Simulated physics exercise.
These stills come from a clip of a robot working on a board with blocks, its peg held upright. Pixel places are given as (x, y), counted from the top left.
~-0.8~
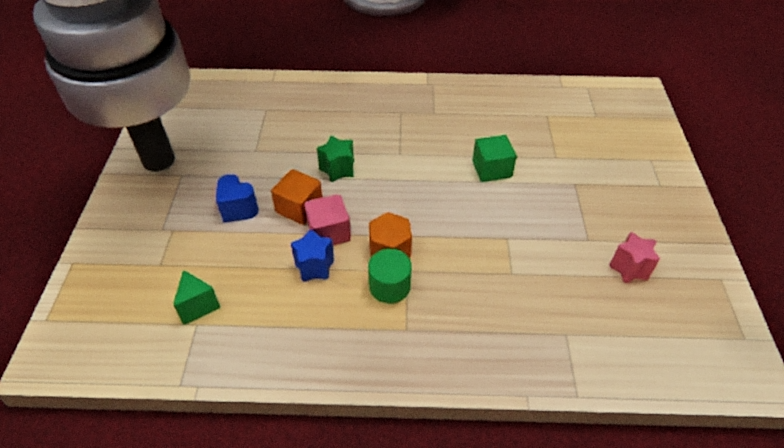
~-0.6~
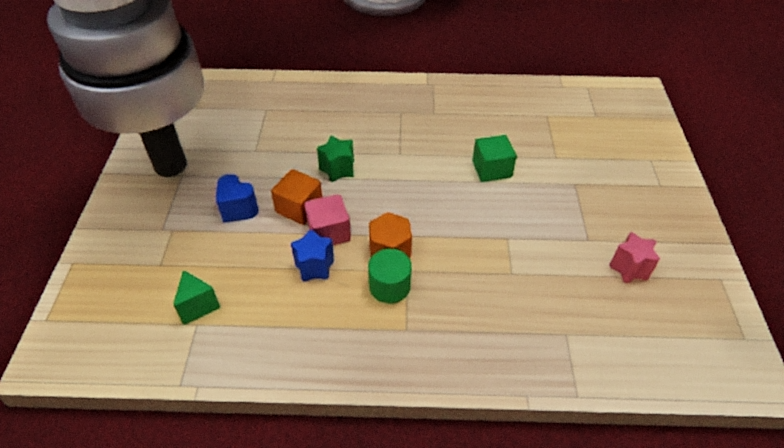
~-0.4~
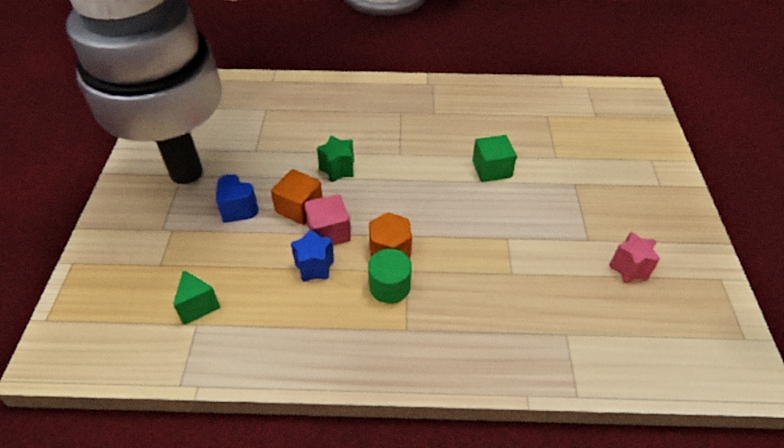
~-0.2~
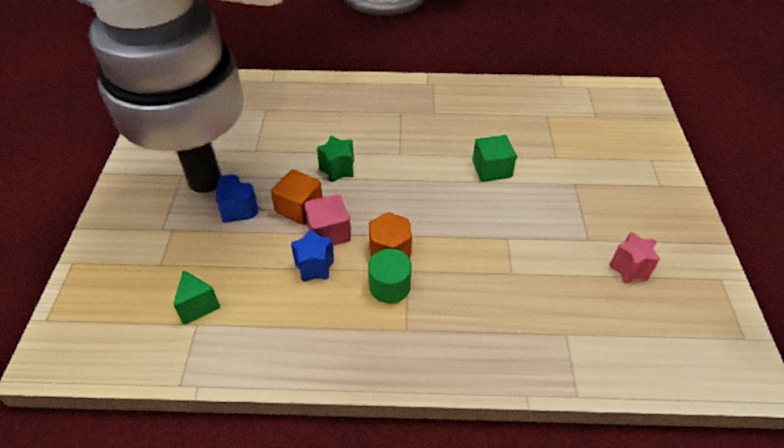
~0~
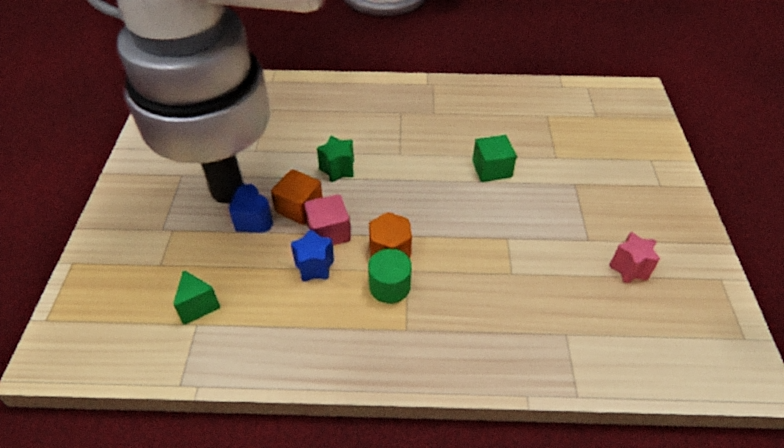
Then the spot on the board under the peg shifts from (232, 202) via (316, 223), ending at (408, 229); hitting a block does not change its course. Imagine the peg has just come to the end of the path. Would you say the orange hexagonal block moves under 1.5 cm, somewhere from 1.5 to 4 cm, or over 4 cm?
It gets moved over 4 cm.
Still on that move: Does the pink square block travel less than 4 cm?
It seems not.
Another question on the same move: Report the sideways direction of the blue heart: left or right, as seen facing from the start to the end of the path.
Shifts right.
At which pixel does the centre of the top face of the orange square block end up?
The point I'd pick in the picture is (345, 177).
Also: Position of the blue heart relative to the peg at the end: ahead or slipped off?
It slips out to the side or back.
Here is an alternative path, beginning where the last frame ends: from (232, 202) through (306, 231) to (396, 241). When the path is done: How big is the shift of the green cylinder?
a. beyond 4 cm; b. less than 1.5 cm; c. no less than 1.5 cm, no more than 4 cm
The correct letter is b.
The first path, step by step. One third of the way, peg (284, 207); blue heart (276, 221), turned 90° clockwise; orange square block (319, 183), turned 35° anticlockwise; pink square block (346, 212), turned 45° clockwise.
Two thirds of the way, peg (345, 216); blue heart (276, 222), turned 95° clockwise; orange square block (345, 177), turned 105° anticlockwise; pink square block (378, 216), turned 50° clockwise; orange hexagonal block (413, 235), turned 15° clockwise.
At the end, peg (408, 219); blue heart (276, 222), turned 95° clockwise; orange square block (345, 177), turned 105° anticlockwise; pink square block (441, 226), turned 75° clockwise; orange hexagonal block (457, 258), turned 60° clockwise.
